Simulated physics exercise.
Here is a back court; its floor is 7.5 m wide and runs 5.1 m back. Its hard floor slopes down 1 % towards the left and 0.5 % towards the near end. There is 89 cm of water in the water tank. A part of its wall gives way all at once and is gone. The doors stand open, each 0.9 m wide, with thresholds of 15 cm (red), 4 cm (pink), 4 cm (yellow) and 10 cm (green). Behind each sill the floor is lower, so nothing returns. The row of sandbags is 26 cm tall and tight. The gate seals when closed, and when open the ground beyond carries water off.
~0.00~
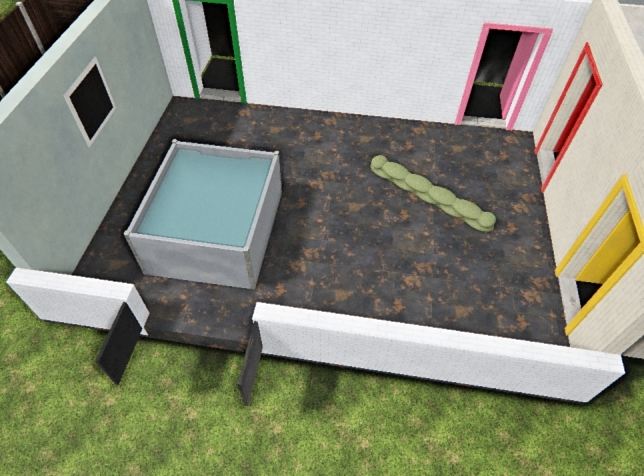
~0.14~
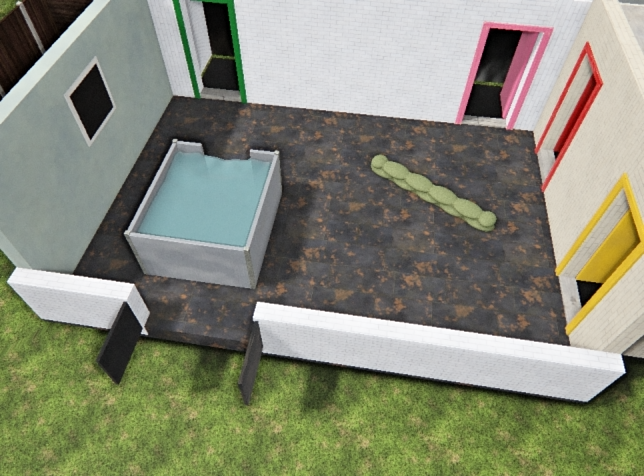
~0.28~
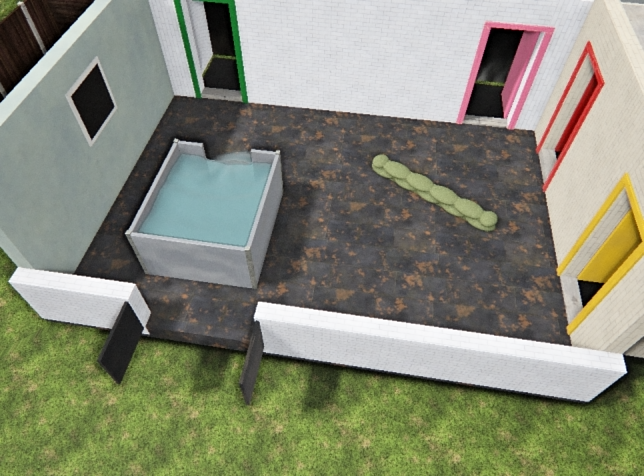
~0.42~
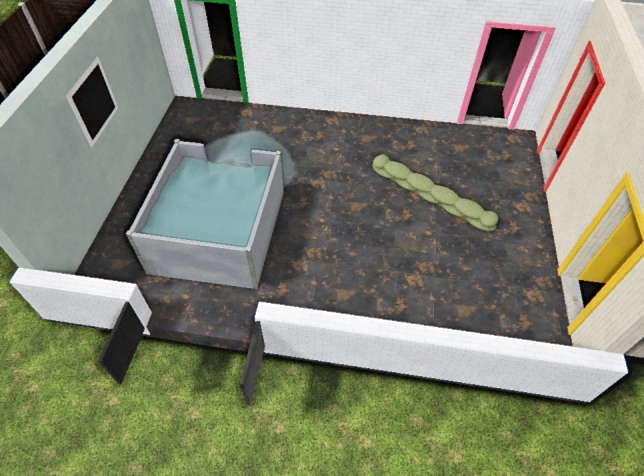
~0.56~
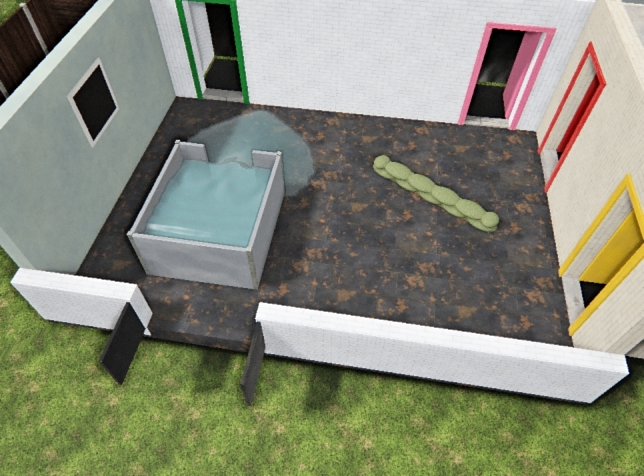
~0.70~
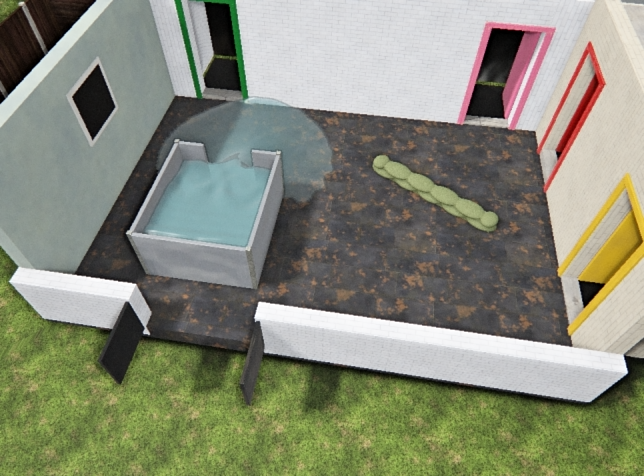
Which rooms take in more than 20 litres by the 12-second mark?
Within that time: At the red door it does not reach the limit; at the pink door it passes the limit; at the yellow door it keeps below the limit; at the green door it exceeds the limit.
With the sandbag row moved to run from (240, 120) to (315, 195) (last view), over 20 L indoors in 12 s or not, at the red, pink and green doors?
Then: Red under, pink not over, green above.
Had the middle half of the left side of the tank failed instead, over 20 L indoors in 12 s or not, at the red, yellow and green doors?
Then: Red under, yellow past it, green above.
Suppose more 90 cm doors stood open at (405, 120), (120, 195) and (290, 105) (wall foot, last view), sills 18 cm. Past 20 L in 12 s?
In turn: Not over, below, past it.
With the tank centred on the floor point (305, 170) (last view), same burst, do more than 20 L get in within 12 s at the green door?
Then: Green not over.
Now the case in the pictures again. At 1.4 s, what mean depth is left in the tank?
Some 58 cm.
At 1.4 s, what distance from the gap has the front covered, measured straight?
About 3.6 m.
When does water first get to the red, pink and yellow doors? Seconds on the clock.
Red 2.6 s, pink 2.0 s, yellow 4.0 s.
After 1.4 s water covers 25 % of the floor and is deepest (48 cm) near (236, 185); red door not reached, pink door not reached, yellow door not reached, green door 28 cm at the sill, 49 L in.
After 2.2 s water covers 30 % of the floor and is deepest (37 cm) near (175, 97); red door not reached, pink door 4 cm at the sill, 0 L in, yellow door not reached, green door 28 cm at the sill, 140 L in.
After 3.5 s water covers 50 % of the floor and is deepest (26 cm) near (236, 185); red door 17 cm at the sill, 0 L in, pink door 4 cm at the sill, 0 L in, yellow door not reached, green door 21 cm at the sill, 236 L in.
After 7.0 s water covers 80 % of the floor and is deepest (18 cm) near (61, 299); red door 9 cm at the sill, 2 L in, pink door 7 cm at the sill, 16 L in, yellow door 5 cm at the sill, 0 L in, green door 13 cm at the sill, 319 L in.
After 12.0 s water covers 95 % of the floor and is deepest (12 cm) near (61, 299); red door 5 cm at the sill, 2 L in, pink door 6 cm at the sill, 50 L in, yellow door 3 cm at the sill, 2 L in, green door 7 cm at the sill, 325 L in.
